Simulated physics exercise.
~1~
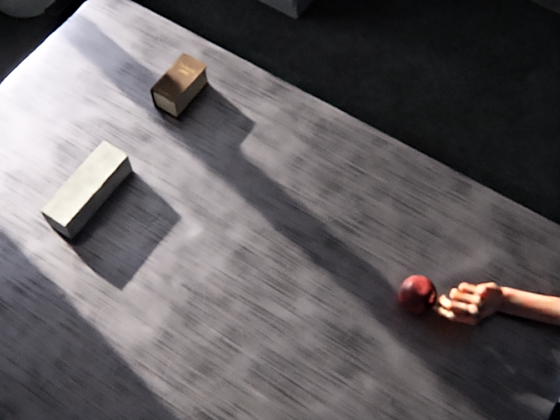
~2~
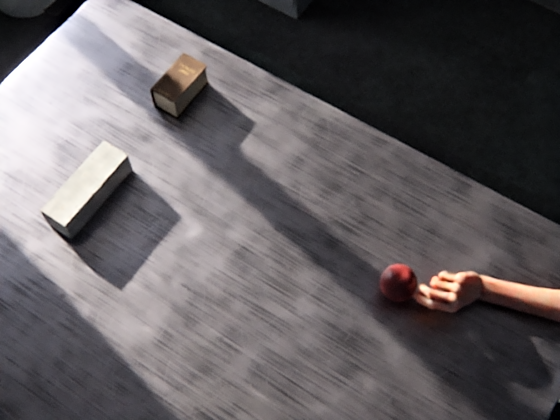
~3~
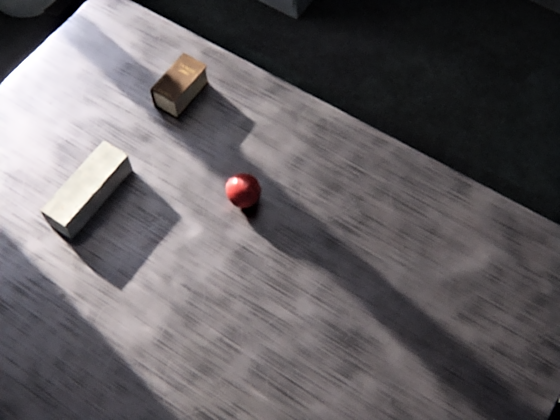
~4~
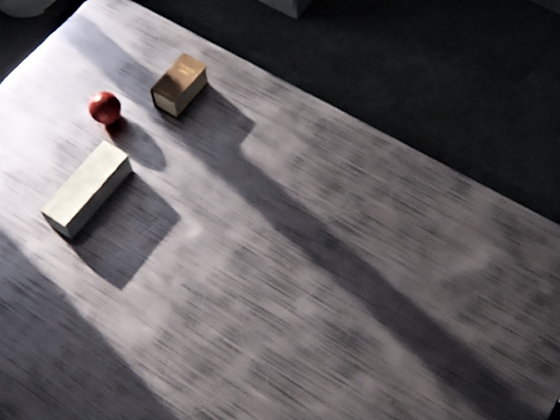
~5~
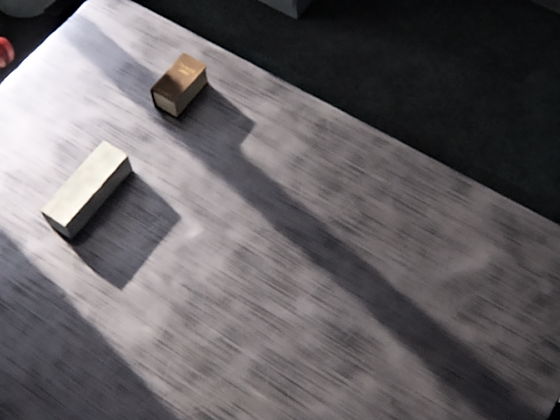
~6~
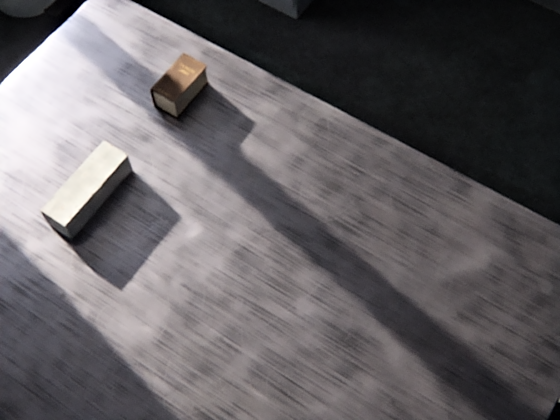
Red apple rolling from a hand up and left across a table, passing between white and brown blocks and leaving view.
